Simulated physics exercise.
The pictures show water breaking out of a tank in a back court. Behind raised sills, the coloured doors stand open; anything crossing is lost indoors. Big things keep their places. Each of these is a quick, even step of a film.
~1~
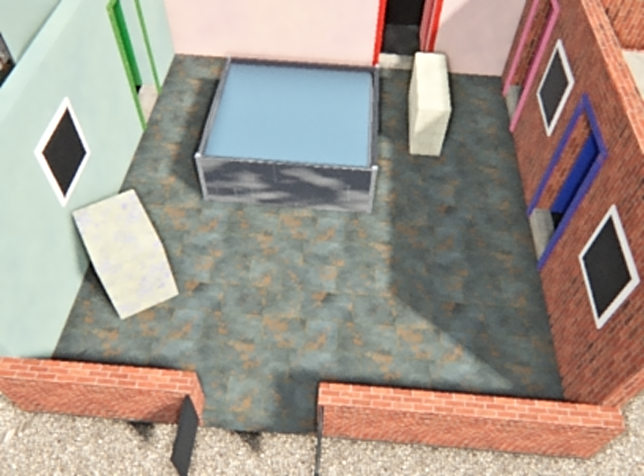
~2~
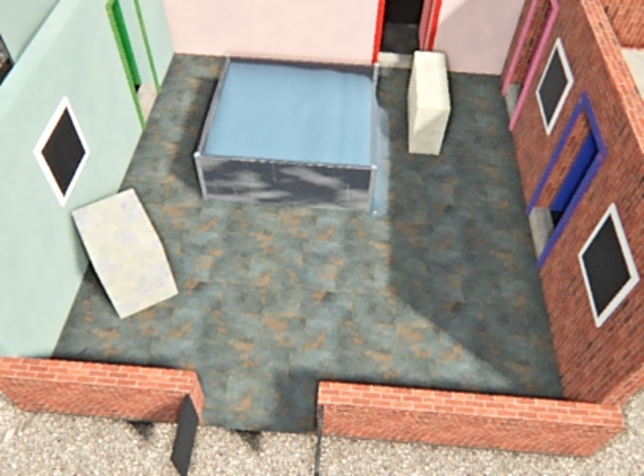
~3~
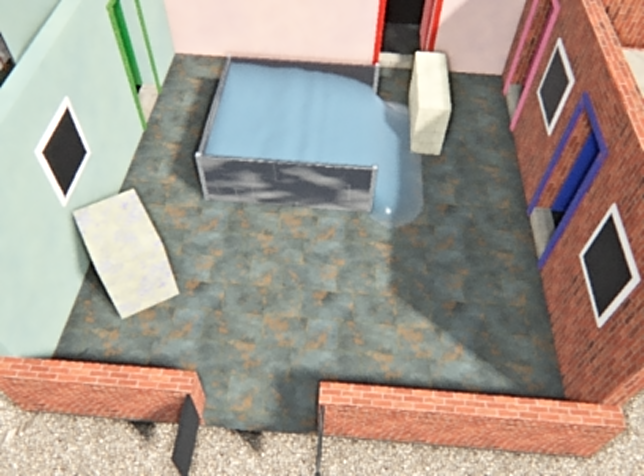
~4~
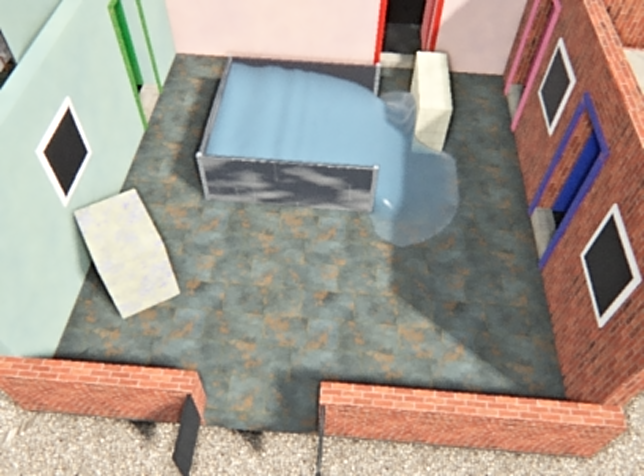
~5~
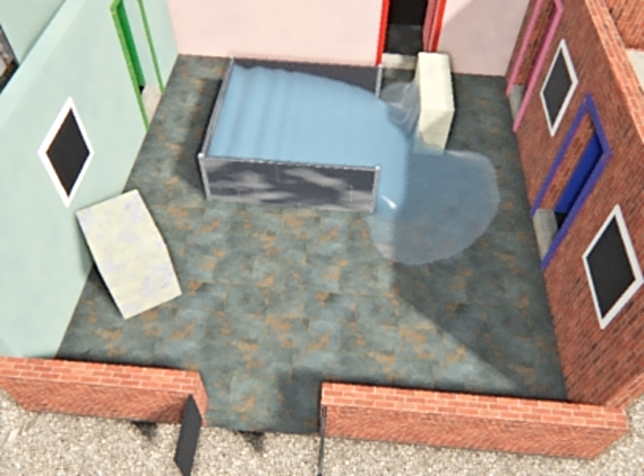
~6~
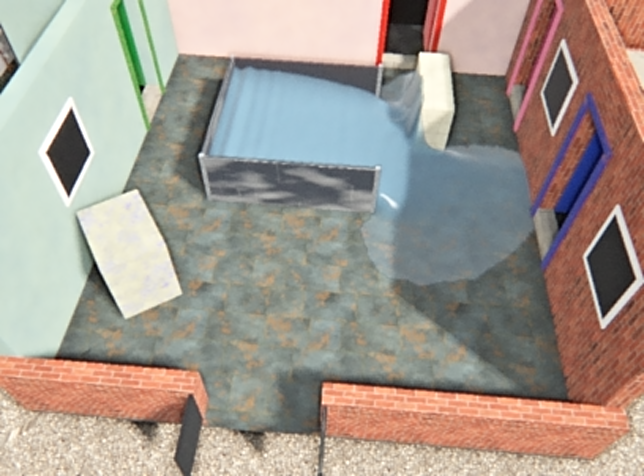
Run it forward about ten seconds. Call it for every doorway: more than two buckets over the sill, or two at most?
My call: The blue door more than two; the green door two at most; the pink door two at most; the red door more than two.
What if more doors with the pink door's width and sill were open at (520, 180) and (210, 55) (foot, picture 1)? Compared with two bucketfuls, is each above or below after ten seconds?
Goes past it, then falls short.
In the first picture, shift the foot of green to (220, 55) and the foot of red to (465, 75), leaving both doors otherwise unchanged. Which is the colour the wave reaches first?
It's the blue door.
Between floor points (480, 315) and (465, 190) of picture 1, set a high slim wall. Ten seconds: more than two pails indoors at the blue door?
The blue door falls short.
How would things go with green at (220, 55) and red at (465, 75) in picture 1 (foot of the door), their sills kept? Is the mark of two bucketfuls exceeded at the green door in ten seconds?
Green door: Does not flood.
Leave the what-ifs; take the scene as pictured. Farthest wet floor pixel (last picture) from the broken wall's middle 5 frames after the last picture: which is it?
I reckon the front has reached (559, 348) by then.
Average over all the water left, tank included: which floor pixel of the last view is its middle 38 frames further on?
I'd put it at around (347, 196).
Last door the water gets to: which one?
Last comes the one in green.
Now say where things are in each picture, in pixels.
In the first frame, the tank at (295, 112) is whole and still.
In the second frame, water pours out at (370, 143) and has run to (372, 215).
In the third frame, water pours out at (371, 145) and has run to (400, 223).
In the fourth frame, water pours out at (371, 146) and has run to (401, 241).
In the fifth frame, water pours out at (373, 148) and has run to (447, 252).
In the sixth frame, the front is at (533, 219), out from the gap at (374, 147).
A moment on, water covers 30 % of the floor; the blue door under two buckets in, the green door not reached, the pink door wet at the sill, nothing in, the red door over two buckets in.
Next, water covers 45 % of the floor; the blue door far over two buckets in, the green door not reached, the pink door wet at the sill, nothing in, the red door far over two buckets in.
Then, water covers 65 % of the floor; the blue door far over two buckets in, the green door wet at the sill, nothing in, the pink door wet at the sill, nothing in, the red door far over two buckets in.
Later, water covers 95 % of the floor; the blue door far over two buckets in, the green door wet at the sill, nothing in, the pink door wet at the sill, nothing in, the red door far over two buckets in.
In the end, water covers 100 % of the floor; the blue door far over two buckets in, the green door wet at the sill, nothing in, the pink door wet at the sill, nothing in, the red door far over two buckets in.
